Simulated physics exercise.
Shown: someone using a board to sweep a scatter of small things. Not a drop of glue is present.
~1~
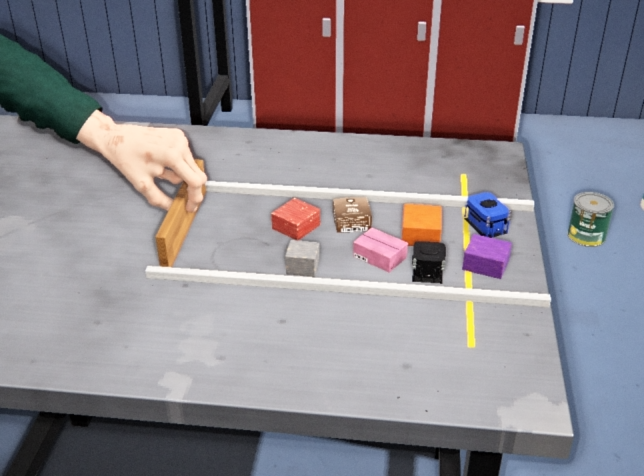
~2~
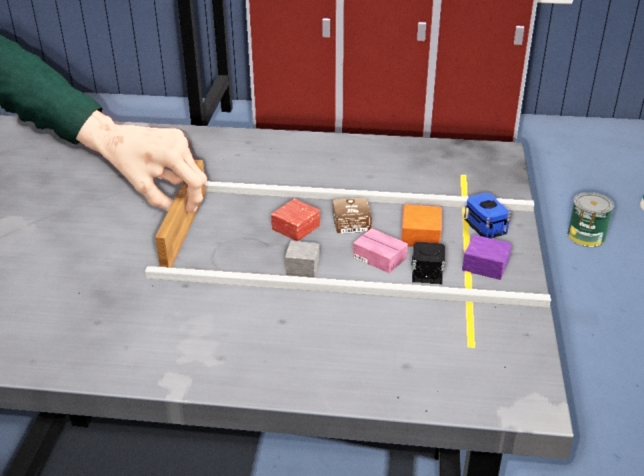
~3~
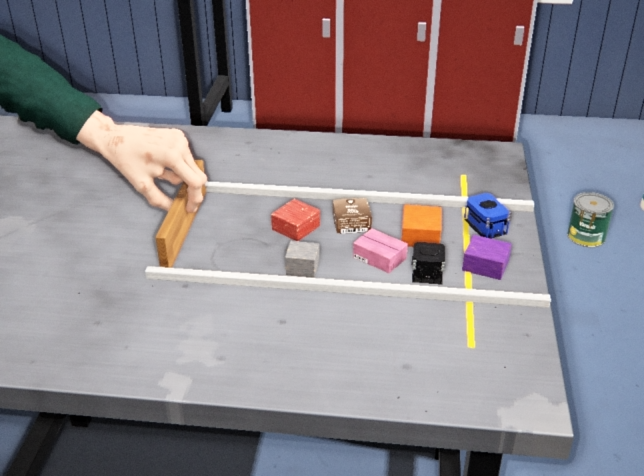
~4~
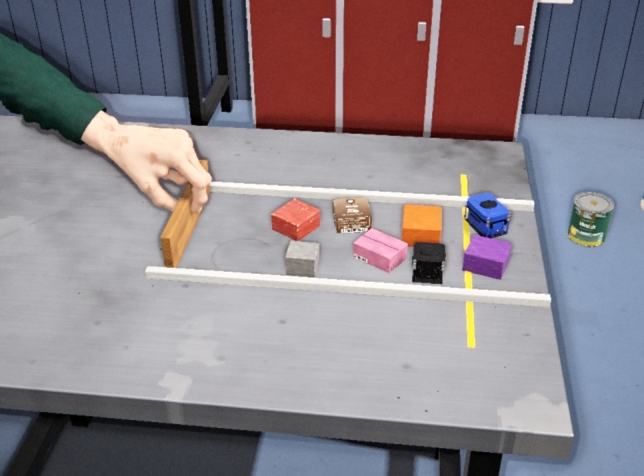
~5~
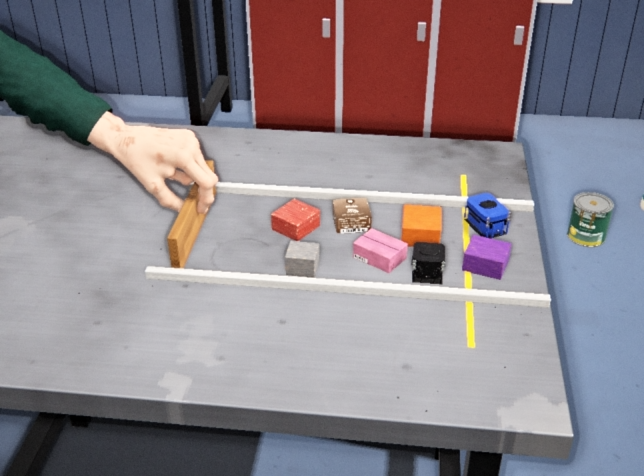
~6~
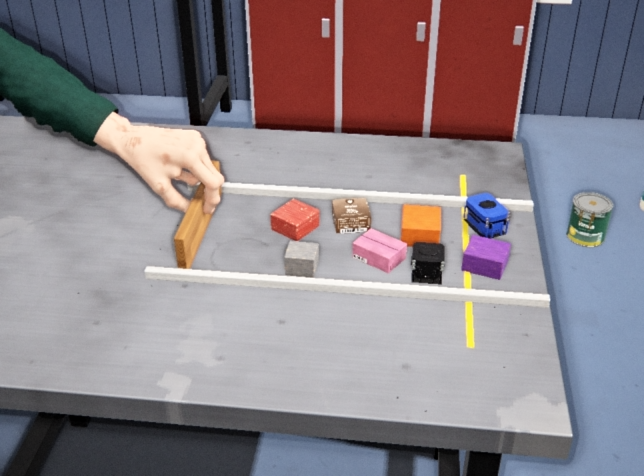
To begin with, a hand in a green sleeve holds a wooden board upright between two white rails on a grey table, left of a scatter of small coloured blocks and cases. The hand then slides the board slightly rightward, still short of the objects, which stay where they are.
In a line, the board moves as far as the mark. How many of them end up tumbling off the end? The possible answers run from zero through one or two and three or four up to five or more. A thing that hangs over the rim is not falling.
Final tally: One or two.
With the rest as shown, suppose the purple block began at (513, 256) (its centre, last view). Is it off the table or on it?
Result: It does not stay.
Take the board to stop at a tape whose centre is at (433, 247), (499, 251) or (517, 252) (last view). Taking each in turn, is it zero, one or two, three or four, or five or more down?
No fall at all; at least five; 5 or more.
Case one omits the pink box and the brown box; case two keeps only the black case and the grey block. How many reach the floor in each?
First try: 1 fallen; other try: 2.
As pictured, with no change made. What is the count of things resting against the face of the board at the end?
Looks like 3 of them, all told.
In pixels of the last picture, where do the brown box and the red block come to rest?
In the last picture, roughly (518, 221) and (483, 228).
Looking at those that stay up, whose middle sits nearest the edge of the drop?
The purple block winds up nearest.
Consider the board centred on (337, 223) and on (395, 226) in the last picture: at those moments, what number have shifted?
4 by the first point, 7 by the second.
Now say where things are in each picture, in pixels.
The first frame shows blue case (487, 215); purple block (487, 257); black case (429, 262); board (183, 212); tape (467, 248).
The second frame shows purple block (487, 257); red block (296, 220).
The third frame shows black case (428, 263); grey block (303, 259).
The fourth frame shows blue case (487, 216); pink box (380, 251).
The fifth frame shows purple block (487, 257); board (194, 214).
The sixth frame shows blue case (486, 216); purple block (486, 257); black case (428, 263); board (200, 214); tape (466, 249).
Early on, none off yet; blue case at rest near (486, 216); purple block at rest near (486, 257); black case at rest near (428, 263).
A while later, none off yet; blue case travelled about its own width near (523, 212); purple block moving near (493, 257); black case travelled about its own width near (476, 272).
Finally, the number that fall off is one or two; lost, orange block and blue case.
